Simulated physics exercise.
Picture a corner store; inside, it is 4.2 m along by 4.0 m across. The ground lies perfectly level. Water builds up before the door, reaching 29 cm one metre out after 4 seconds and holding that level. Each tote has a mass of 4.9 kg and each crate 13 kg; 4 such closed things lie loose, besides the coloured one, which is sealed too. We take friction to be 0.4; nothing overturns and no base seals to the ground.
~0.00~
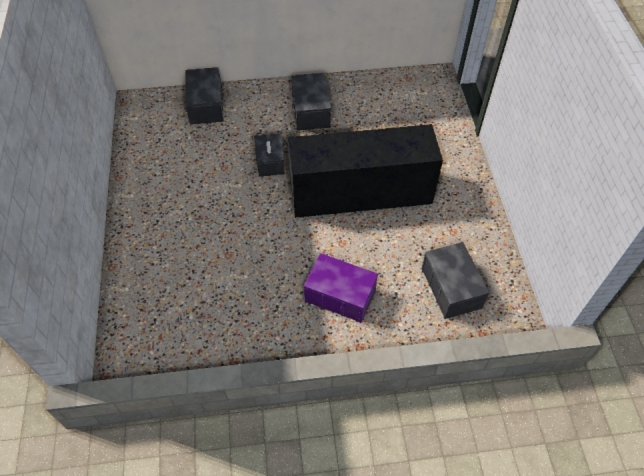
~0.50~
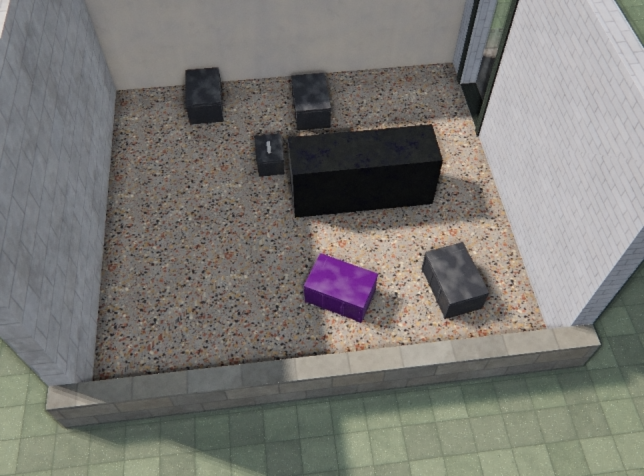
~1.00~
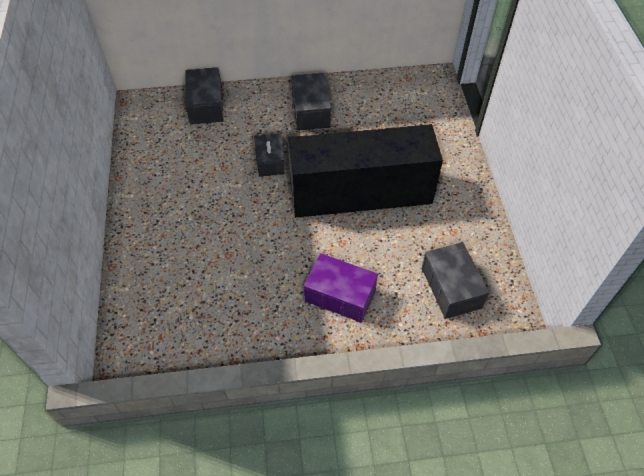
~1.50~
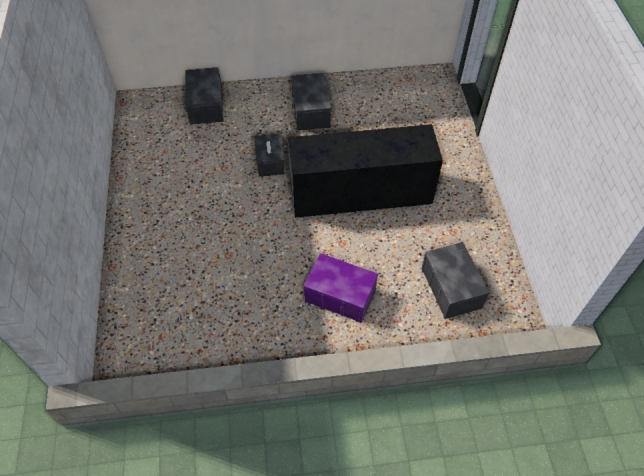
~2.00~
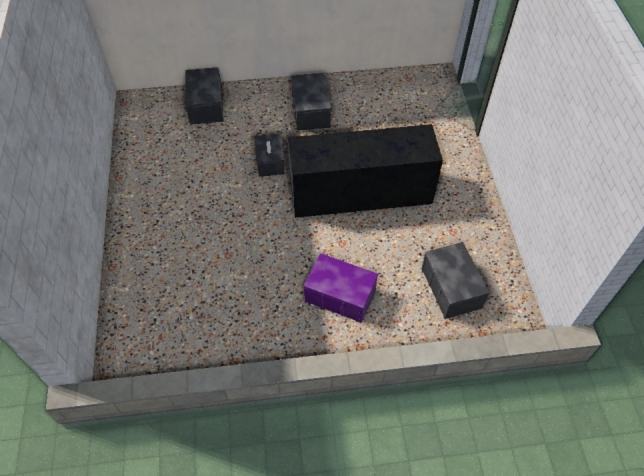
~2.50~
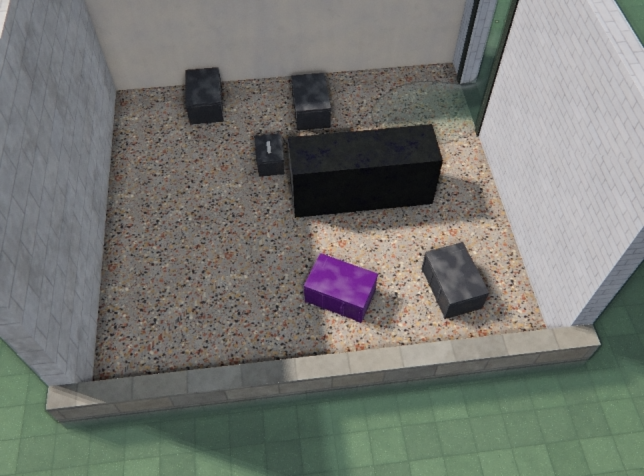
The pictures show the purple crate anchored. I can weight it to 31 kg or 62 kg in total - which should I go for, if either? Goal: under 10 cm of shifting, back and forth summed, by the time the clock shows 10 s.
31 kg will do.
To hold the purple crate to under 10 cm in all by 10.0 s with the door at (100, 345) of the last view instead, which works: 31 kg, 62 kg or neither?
In that case only the larger load is enough.
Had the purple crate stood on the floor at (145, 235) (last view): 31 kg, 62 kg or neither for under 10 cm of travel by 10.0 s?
Note: Heavier only OK.
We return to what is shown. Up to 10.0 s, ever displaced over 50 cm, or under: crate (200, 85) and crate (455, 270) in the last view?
Exceeds it; falls short.
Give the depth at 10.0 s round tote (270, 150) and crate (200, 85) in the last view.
Depths: Near 13 cm, then near 15 cm.
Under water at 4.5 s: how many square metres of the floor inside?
Around 6.0 m2 of it.
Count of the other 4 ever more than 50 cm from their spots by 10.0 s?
I count 3 of them.
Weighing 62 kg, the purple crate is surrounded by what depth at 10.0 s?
Something like 5 centimetres.
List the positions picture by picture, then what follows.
The first frame shows the purple crate at (341, 280) rests on the ground; 0.0 m2 under water; 0 of 5 have shifted.
The second frame shows the purple crate at (341, 280) rests on the ground; water covers 0.0 m2; 0 of 5 have shifted.
The third frame shows the purple crate at (341, 280), on the bottom; 0.0 m2 under water; 0 of 5 have shifted.
The fourth frame shows the purple crate at (341, 280) rests on the ground; water covers 0.0 m2; 0 of 5 have shifted.
The fifth frame shows the purple crate at (341, 280) rests on the ground; 0.2 m2 under water; 0 of 5 have shifted.
The sixth frame shows the purple crate at (341, 280), on the bottom; water covers 0.9 m2; 0 of 5 have shifted.
After 3.5 s the purple crate would be 0 cm from its start with 31 kg and 0 cm from its start with 62 kg; 0 cm of water round it then.
After 4.5 s the purple crate would be 0 cm from its start with 31 kg and 0 cm from its start with 62 kg; 0 cm of water round it then.
After 7.0 s the purple crate would be 0 cm from its start with 31 kg and 0 cm from its start with 62 kg; 0 cm of water round it then.
After 10.0 s the purple crate would be 1 cm from its start with 31 kg and 0 cm from its start with 62 kg; 5 cm of water round it then.
